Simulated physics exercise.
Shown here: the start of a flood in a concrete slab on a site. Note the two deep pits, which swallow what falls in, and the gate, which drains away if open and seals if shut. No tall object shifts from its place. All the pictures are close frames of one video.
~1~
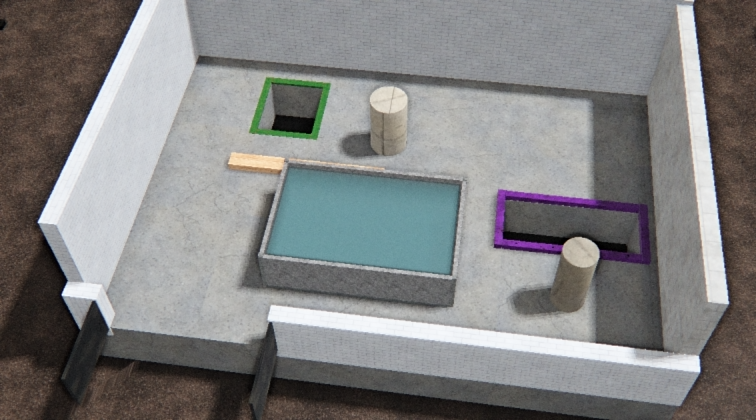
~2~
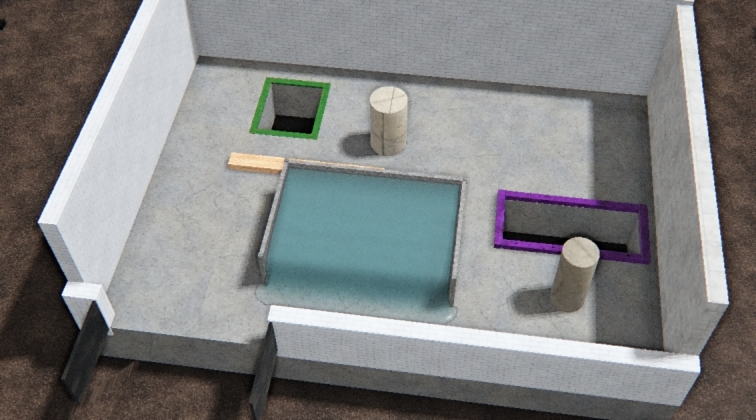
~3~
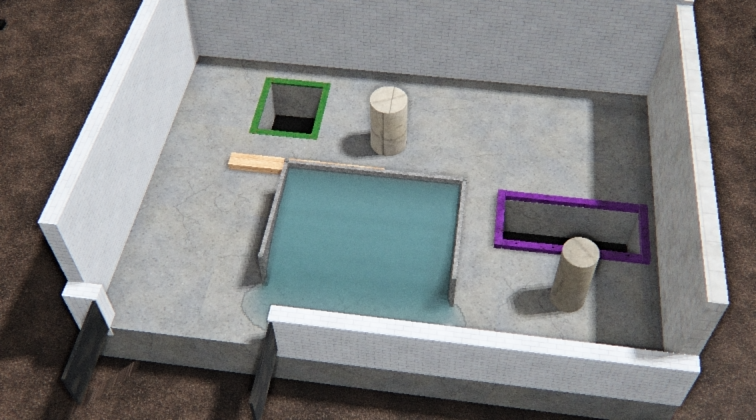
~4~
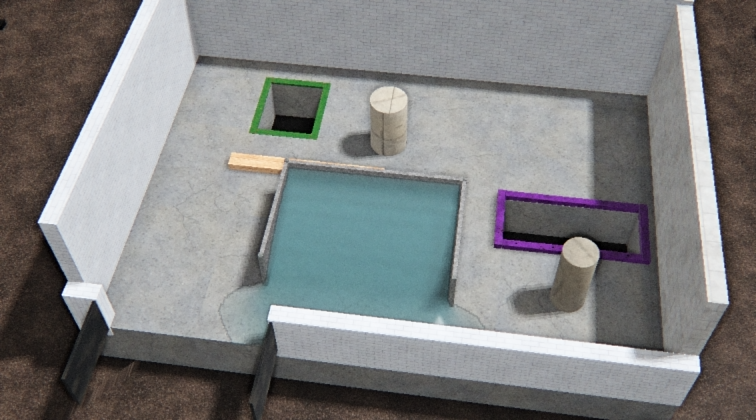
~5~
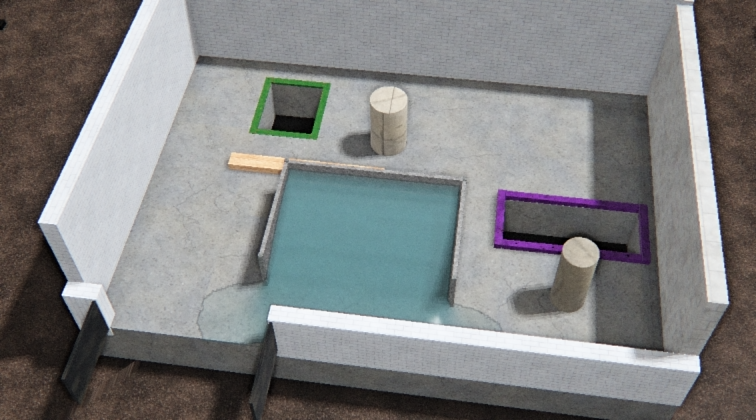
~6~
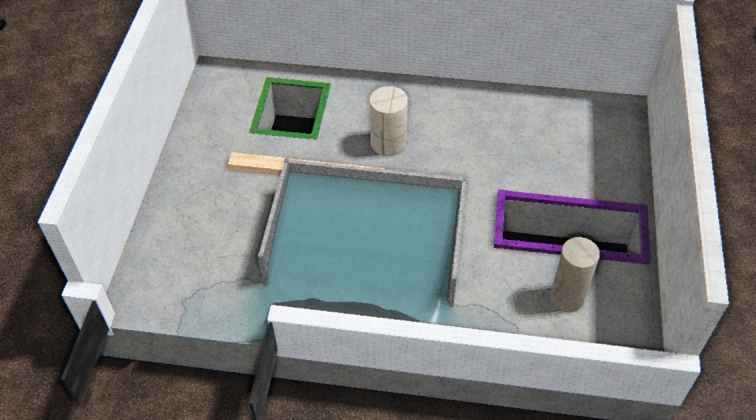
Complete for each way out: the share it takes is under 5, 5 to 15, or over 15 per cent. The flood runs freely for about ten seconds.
Completed: For the gate it is over 15 per cent; for the green pit it is under 5 per cent; for the purple pit it is 5 to 15 per cent.
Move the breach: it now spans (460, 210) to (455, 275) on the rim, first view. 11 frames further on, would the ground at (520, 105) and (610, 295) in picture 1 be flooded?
Result, in sequence: Untouched by the flood; inundated.
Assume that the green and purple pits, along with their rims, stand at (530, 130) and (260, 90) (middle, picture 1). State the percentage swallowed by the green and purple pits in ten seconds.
The green pit ends up with 12 per cent, the purple pit with 0 per cent.
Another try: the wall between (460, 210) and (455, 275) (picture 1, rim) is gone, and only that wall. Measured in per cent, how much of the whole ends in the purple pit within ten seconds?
Purple: 35 %.
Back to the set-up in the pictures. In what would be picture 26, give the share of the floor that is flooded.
About 40 per cent.
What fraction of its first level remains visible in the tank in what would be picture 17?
Roughly 42 percent.
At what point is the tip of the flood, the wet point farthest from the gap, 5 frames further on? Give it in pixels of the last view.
I would point to (640, 375).
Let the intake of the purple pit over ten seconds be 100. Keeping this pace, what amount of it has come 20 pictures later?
I'd say some 35 per cent.
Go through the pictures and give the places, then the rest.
The first frame shows the water tank at (366, 220) is whole and still.
In the second frame, water pours out at (358, 285) and has run to (260, 287).
In the third frame, water pours out at (358, 286) and has run to a hidden place.
In the fourth frame, the front is at a hidden place, out from the gap at (358, 287).
In the fifth frame, water pours out at (358, 287) and has run to a hidden place.
In the sixth frame, water pours out at (358, 287) and has run to a hidden place.
A moment on, water covers 20 % of the floor; the gate 6 %, the green pit 0 %, the purple pit 0 %.
Next, water covers 25 % of the floor; the gate 12 %, the green pit 0 %, the purple pit 0 %.
Then, water covers 40 % of the floor; the gate 18 %, the green pit 0 %, the purple pit 2 %.
Later, water covers 55 % of the floor; the gate 26 %, the green pit 0 %, the purple pit 5 %.
In the end, water covers 70 % of the floor; the gate 33 %, the green pit 1 %, the purple pit 7 %.
